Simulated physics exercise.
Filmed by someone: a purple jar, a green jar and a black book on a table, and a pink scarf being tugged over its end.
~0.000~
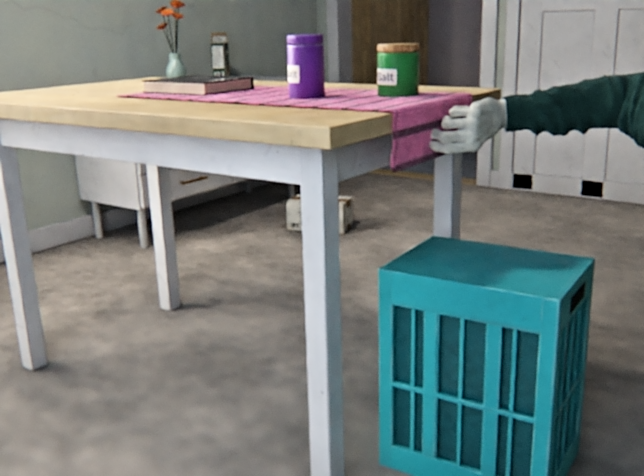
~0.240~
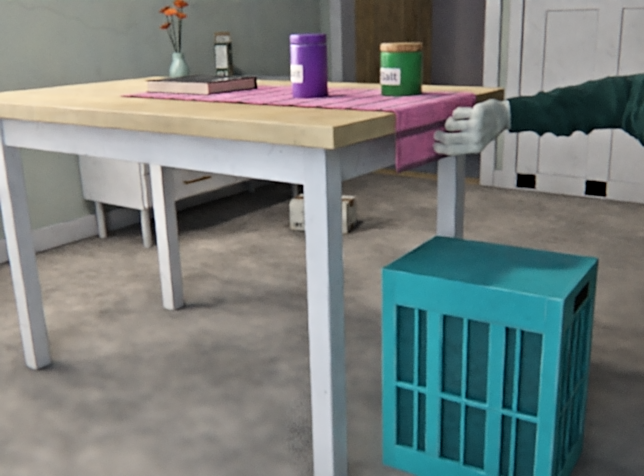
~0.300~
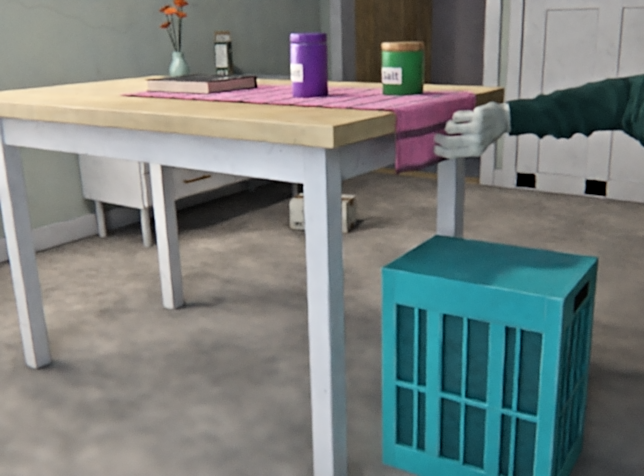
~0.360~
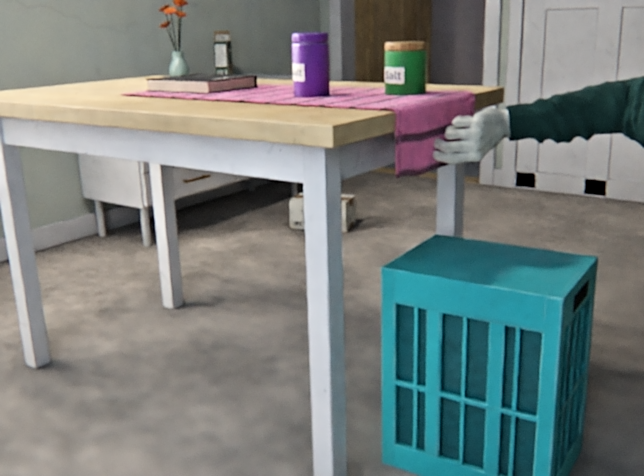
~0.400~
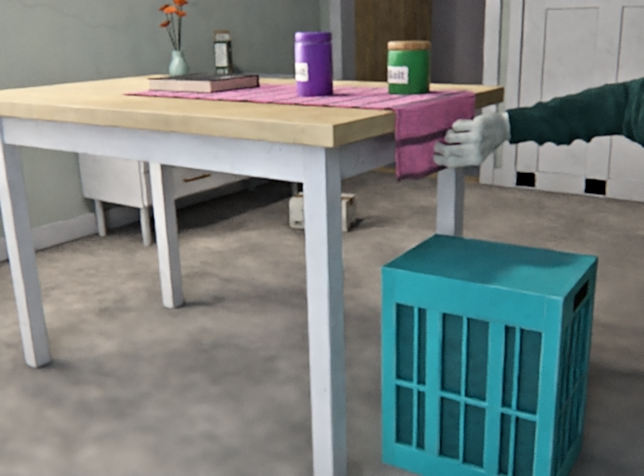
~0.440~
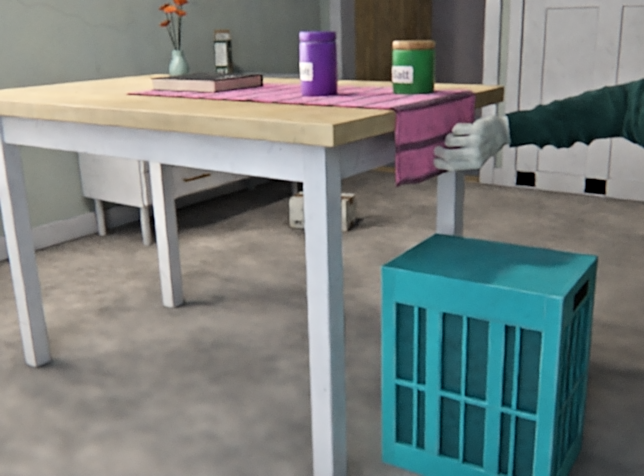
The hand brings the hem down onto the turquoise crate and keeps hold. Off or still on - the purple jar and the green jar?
Purple jar: Still on, green jar: Off.
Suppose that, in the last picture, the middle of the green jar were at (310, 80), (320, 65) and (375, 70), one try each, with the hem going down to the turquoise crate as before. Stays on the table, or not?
Try one, it is still on top; try two, it is still on top; try three, it gets pulled off.
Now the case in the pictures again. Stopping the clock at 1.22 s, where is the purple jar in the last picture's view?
Near (390, 65).
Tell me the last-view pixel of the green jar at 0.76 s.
(442, 68), or close to it.
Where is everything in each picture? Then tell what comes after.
Scarf end (392, 172); purple jar (305, 35); green jar (398, 44); black book (198, 79); top of the crate (500, 277), in the first frame.
Scarf end (397, 173), far hem (120, 96); green jar (402, 43); green jar stands on the cloth, in the second frame.
Scarf end (395, 174); purple jar (308, 34), in the third frame.
Scarf end (396, 178), far hem (121, 95); green jar (406, 42), in the fourth frame.
Scarf end (397, 182); purple jar (313, 33), in the fifth frame.
Scarf end (396, 187), far hem (126, 94); purple jar (318, 32); green jar (414, 41); top of the crate (503, 275), in the sixth frame.
Around 0.76 s, hem going down; purple jar carried along near (345, 64); green jar carried along near (442, 68).
Around 1.22 s, hem on the crate; purple jar carried along near (390, 65); green jar over the edge.
Around 1.60 s, hem on the crate; purple jar carried along near (396, 65); green jar over the edge.
Finally, hem on the crate; purple jar carried along near (396, 65); green jar over the edge. The purple jar stays on the table and the green jar goes over the edge.
